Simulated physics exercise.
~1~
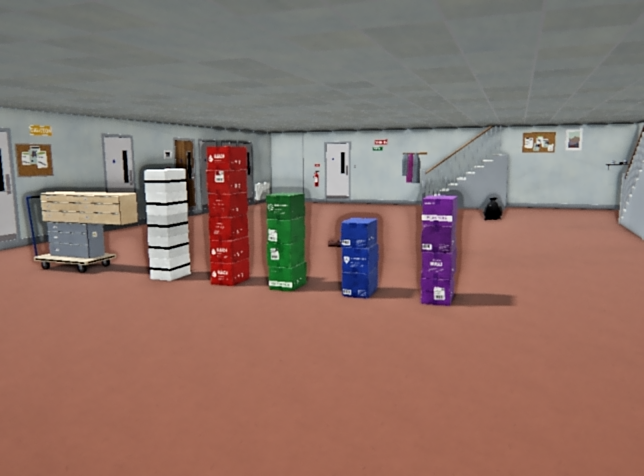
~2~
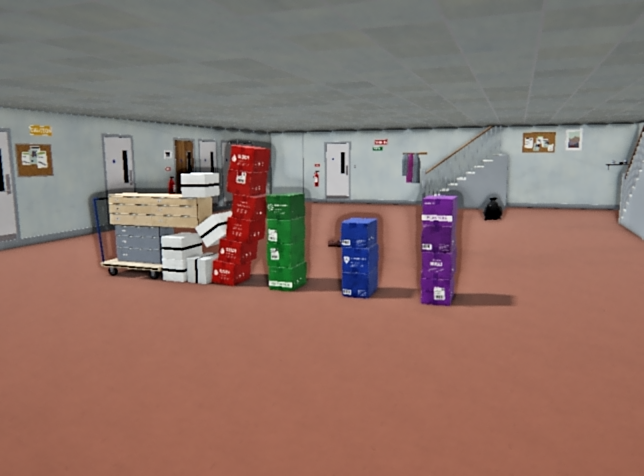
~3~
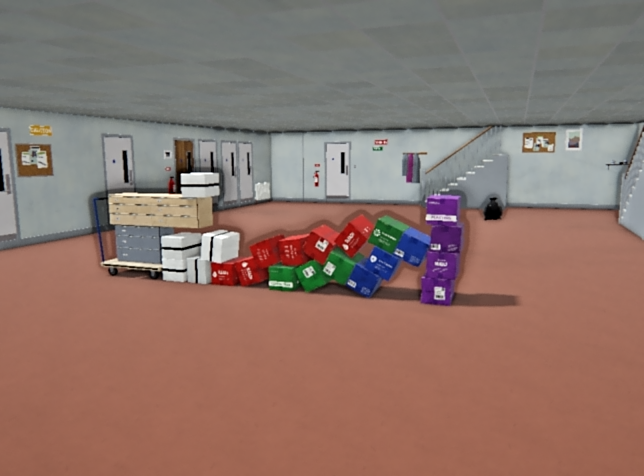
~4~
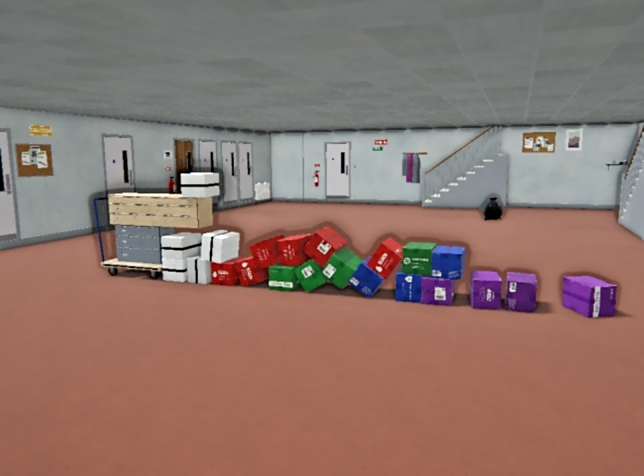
A loaded trolley rolled right into a stack of white boxes, which broke apart and knocked over the red stack, then the green and blue ones, until the purple stack toppled too, leaving boxes strewn across the floor in a long, jumbled row.
